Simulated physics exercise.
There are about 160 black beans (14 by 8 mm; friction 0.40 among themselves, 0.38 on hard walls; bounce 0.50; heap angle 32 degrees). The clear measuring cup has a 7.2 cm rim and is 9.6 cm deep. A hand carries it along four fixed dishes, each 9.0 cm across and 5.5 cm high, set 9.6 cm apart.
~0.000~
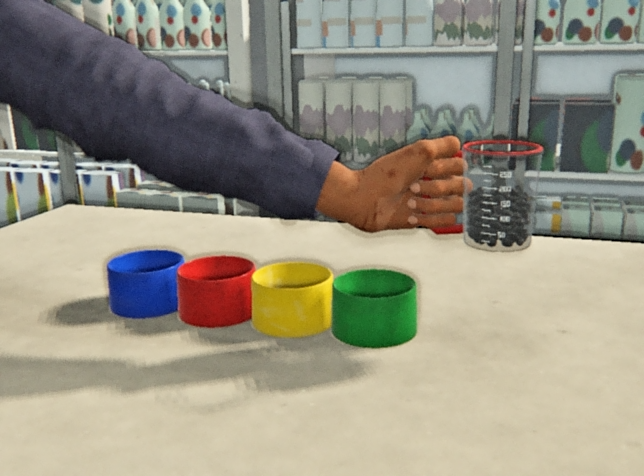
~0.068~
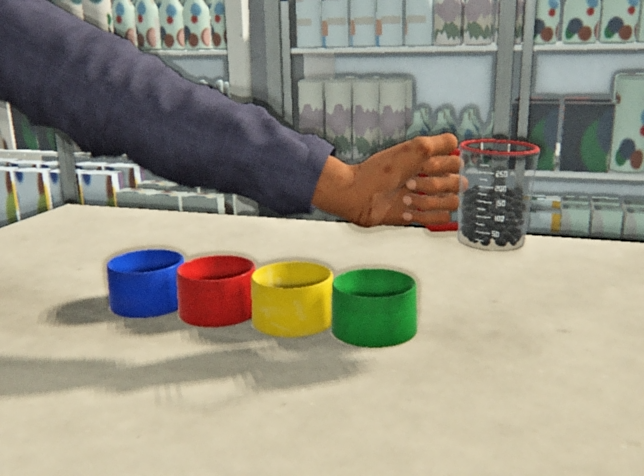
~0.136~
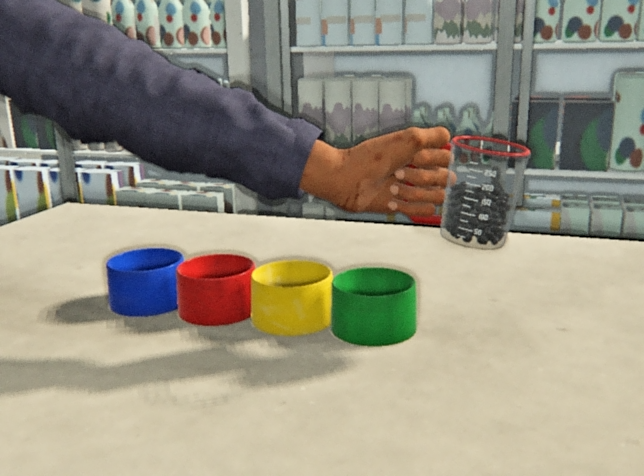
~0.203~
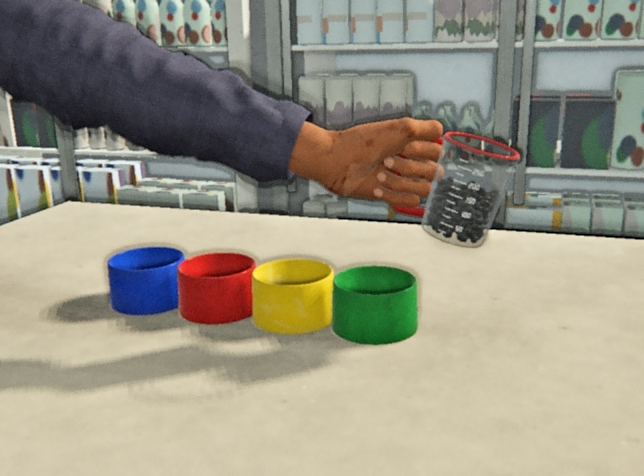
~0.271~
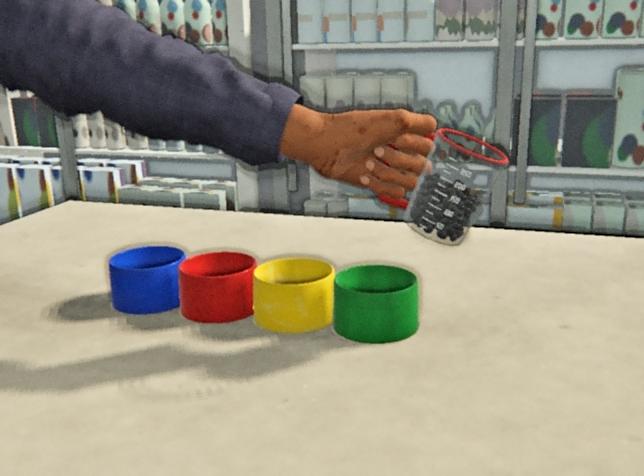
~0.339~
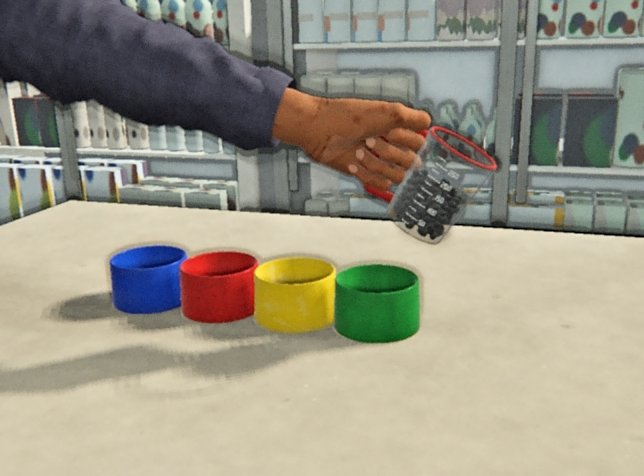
At a pale tabletop in front of shelves lined with bottles and cartons, the view looks slightly down from a nearly still camera. Blue, red, yellow and green dishes sit in a row from left to right, while a dark-sleeved arm reaches from the left, holding a clear, red-rimmed cup of black beans. The hand moves the cup left, tilting it rightward as the beans shift inside.
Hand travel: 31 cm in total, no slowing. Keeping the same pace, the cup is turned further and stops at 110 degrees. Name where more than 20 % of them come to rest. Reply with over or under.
Red under, blue under, green under, yellow over, counter under.
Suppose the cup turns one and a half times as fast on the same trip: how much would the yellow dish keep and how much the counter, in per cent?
Yellow 40, counter 0.
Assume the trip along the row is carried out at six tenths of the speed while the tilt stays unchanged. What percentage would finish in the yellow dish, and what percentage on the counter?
Yellow: 10; counter: 10.
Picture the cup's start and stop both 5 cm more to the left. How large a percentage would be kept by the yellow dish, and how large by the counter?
Shares - yellow 30 / counter 10.
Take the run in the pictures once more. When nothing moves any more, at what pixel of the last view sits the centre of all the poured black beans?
After settling, the middle sits near (292, 300).
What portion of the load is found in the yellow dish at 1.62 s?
By that moment, around 65 percent has got there.
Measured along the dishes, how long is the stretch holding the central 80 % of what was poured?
I'd estimate close to 5 cm.
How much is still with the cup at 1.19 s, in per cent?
Somewhere near 80 per cent of the load.
After 0.85 s, tilt 85 degrees; cup holds 100 %.
After 1.19 s, tilt 110 degrees; cup holds 80 %, yellow 10 %.
Then, at 1.62 s, tilt 110 degrees; cup holds 25 %, yellow 65 %.
By 2.7 s all is still; red 0 %, blue 0 %, green 5 %, yellow 95 %, counter 5 %.
